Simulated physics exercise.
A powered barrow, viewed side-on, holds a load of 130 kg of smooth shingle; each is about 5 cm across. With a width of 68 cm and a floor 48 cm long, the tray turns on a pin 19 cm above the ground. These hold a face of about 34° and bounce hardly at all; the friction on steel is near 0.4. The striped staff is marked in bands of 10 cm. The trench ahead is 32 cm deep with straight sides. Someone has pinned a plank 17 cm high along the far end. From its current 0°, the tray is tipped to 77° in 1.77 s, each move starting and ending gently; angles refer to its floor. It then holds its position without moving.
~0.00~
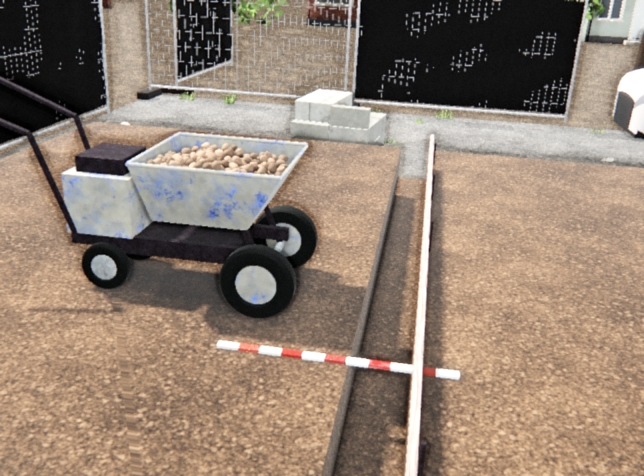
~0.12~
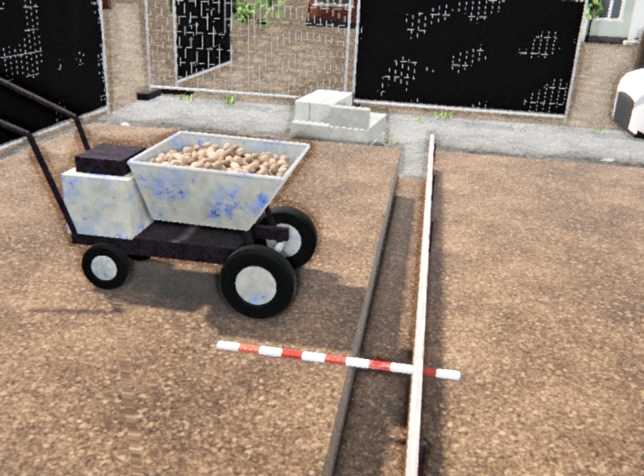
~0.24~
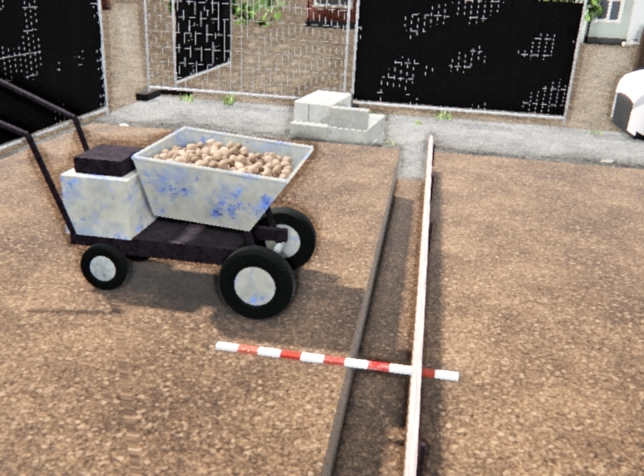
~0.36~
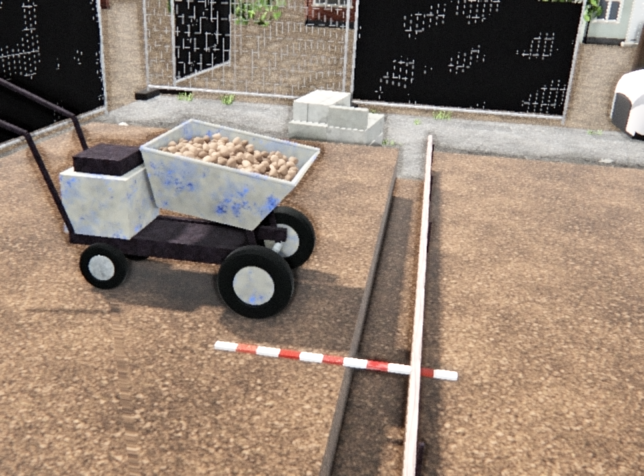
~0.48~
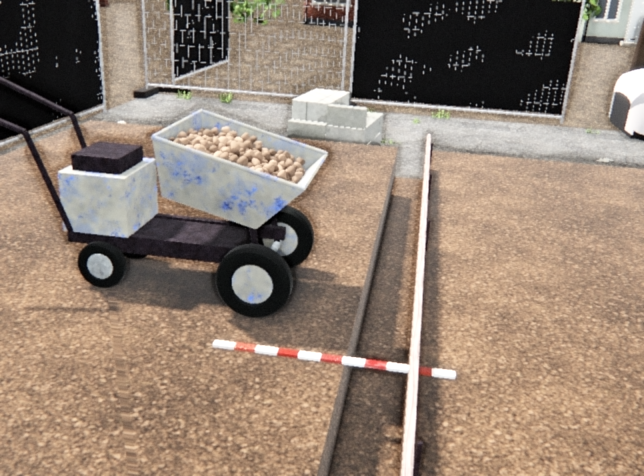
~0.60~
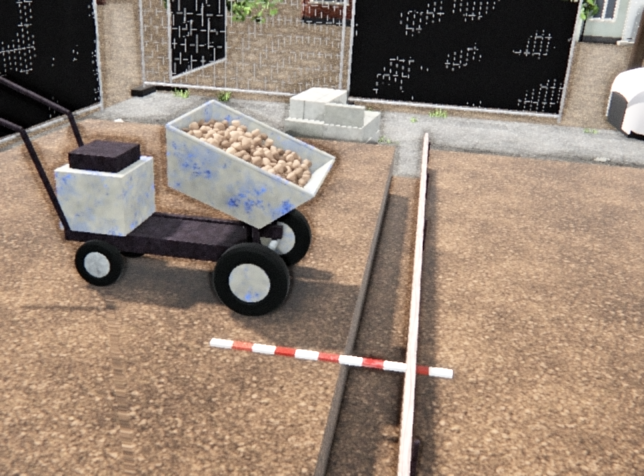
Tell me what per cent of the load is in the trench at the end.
Some 90 per cent.
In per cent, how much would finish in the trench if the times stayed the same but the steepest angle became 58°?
With that change, near 55 per cent.
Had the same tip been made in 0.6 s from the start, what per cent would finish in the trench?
It'd be some 65 per cent.
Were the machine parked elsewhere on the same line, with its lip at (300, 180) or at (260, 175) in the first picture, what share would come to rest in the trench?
Some 60 and some 100 per cent, in that order.
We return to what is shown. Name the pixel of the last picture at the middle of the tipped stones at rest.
Around (385, 339).
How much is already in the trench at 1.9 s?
Close to 60 per cent has got there by then.
After 1.3 s the floor is at 65°; 97 % in the tray, 3 % in the trench; the foremost stones are at (398, 288).
After 1.9 s the floor is at 77°; 31 % in the tray, 58 % in the trench, 10 % past the trench; the foremost stones are at (513, 315).
After 2.2 s the floor is at 77°; 11 % in the tray, 79 % in the trench, 10 % past the trench; the foremost stones are at (565, 332).
After 4.2 s the floor is at 77°; 0 % in the tray, 90 % in the trench, 10 % past the trench; the foremost stones are at (579, 335).
